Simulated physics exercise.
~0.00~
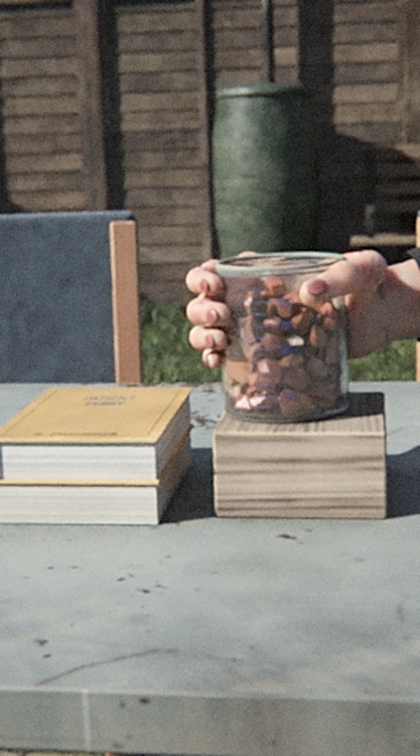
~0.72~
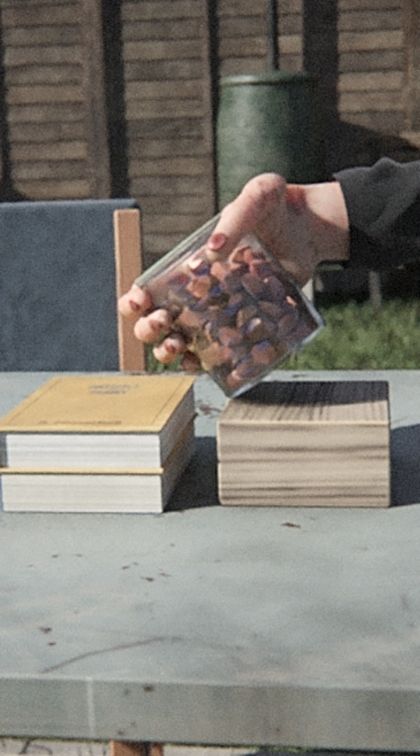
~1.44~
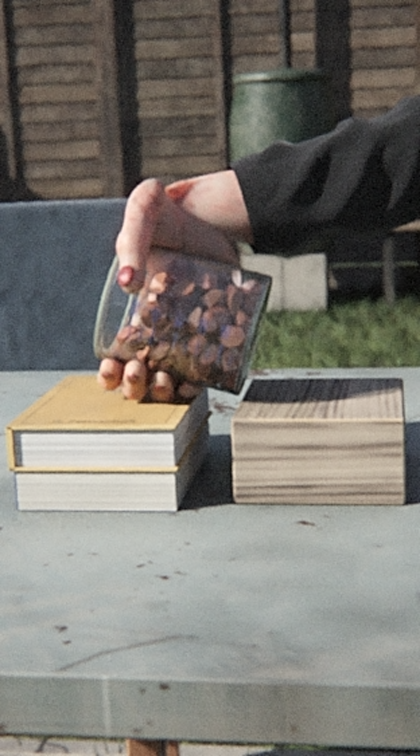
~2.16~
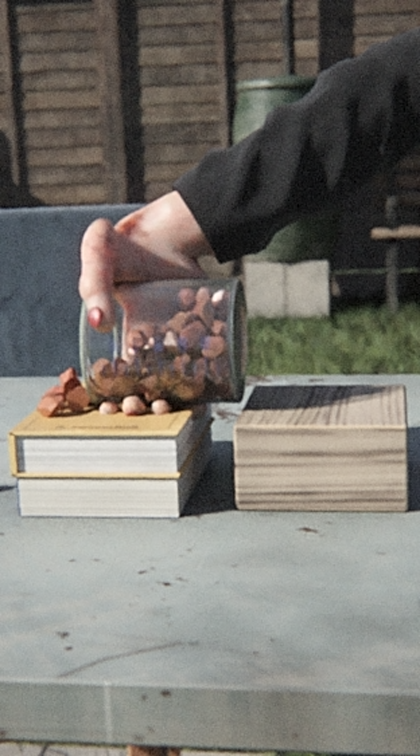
A hand, its arm soon showing in a dark sleeve, grips an open clear glass beaker of reddish-brown brick pieces on a striped block, seen from across a grey outdoor table. A yellow-covered pile of books sits to the left, with a blue chair, green container and wooden fence behind. The hand lifts the beaker leftward and tilts it, the pieces staying inside. It swings over the books, tipping nearly onto its side, still holding its load. Finally the beaker lies sideways on the books, still gripped, with a few pieces spilled onto the yellow cover and most remaining inside.
